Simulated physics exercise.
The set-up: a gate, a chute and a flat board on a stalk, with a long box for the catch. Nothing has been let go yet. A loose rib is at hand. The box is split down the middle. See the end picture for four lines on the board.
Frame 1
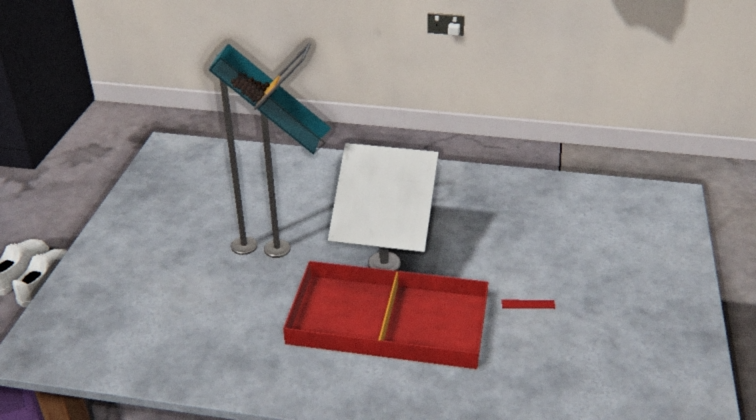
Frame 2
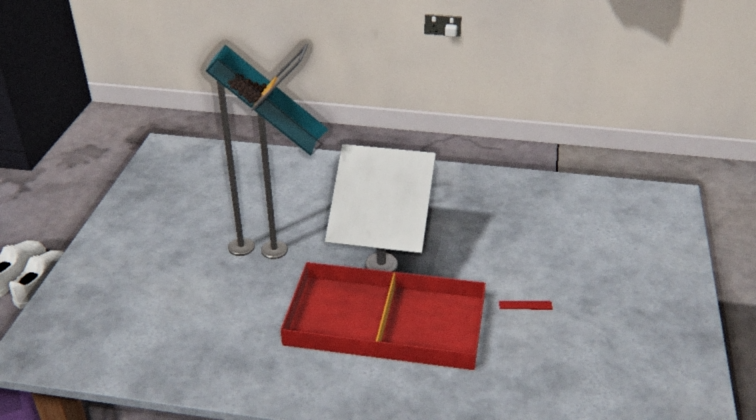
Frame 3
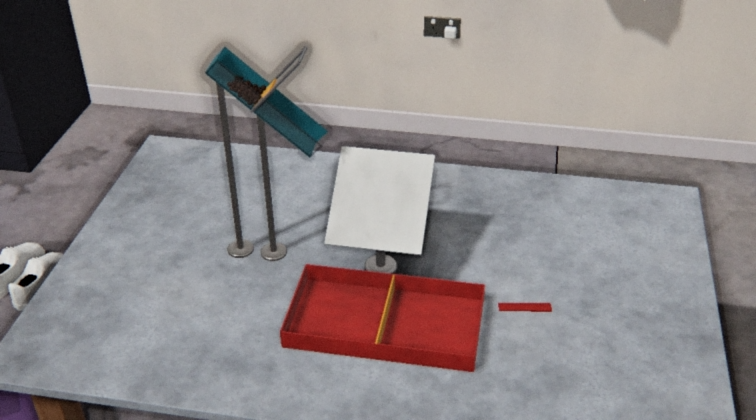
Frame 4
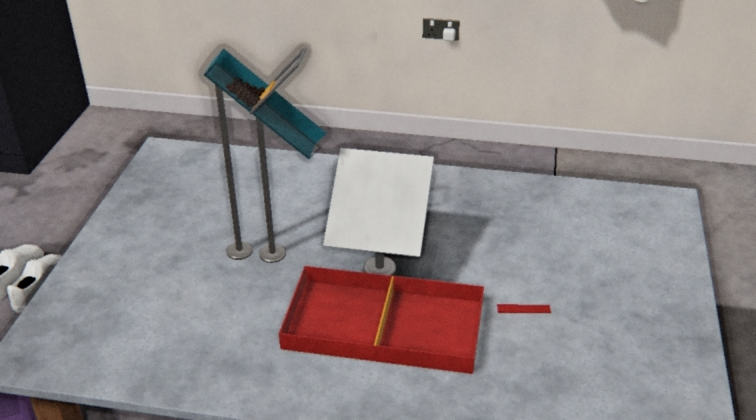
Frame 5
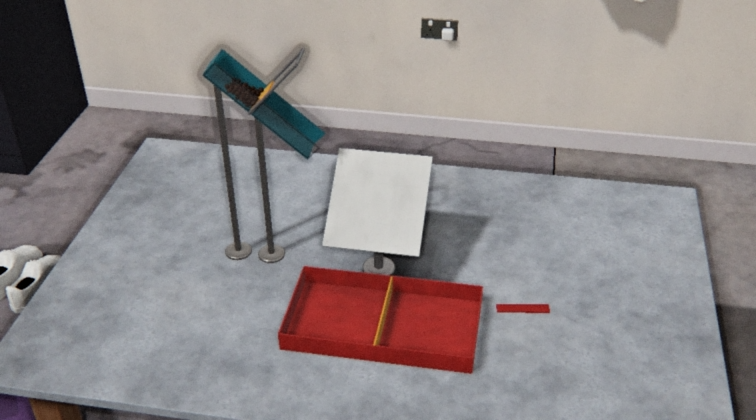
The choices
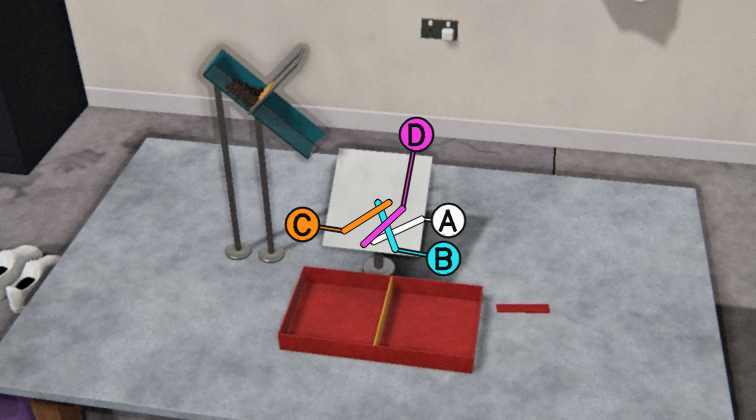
At first, a teal chute on two thin posts slopes down to the right, holding a dark load behind its gate, above a tilted white board and a divided red box with a loose red strip beside it. The view drifts very slightly, but the load, board and box stay still throughout.
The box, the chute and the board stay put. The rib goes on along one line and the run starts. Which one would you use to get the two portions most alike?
Take B.
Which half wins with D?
The left half.
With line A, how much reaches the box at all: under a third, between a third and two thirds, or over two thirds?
Over two thirds.
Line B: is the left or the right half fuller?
More lands on the right.
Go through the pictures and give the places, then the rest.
In the first frame, load behind the gate at (253, 88), allspice berries; lip of the chute at (317, 147), sloping fairly steeply.
In the second frame, middle of the board at (381, 197), tilted fairly steeply; middle of its low edge at (373, 247); of its high edge at (389, 149).
In the third frame, front corners of the box at (280, 332) and (475, 356); front end of its middle wall at (376, 344); gate still shut at (271, 88).
In the fourth frame, middle of the load at (249, 93); lip at (312, 152).
In the fifth frame, middle of the load at (247, 93); lip at (311, 152).
On the marked copy, line A from (422, 219) to (373, 241); line B from (377, 202) to (395, 249); line C from (389, 202) to (344, 230); line D from (402, 208) to (363, 244).
With A, of what is caught, nearly all in the left half, a stray few in the right.
With B, of what is caught, about a third in the left half, about two thirds in the right.
With C, of what is caught, most in the left half, a small part in the right.
With D, of what is caught, nearly all in the left half, a stray few in the right.
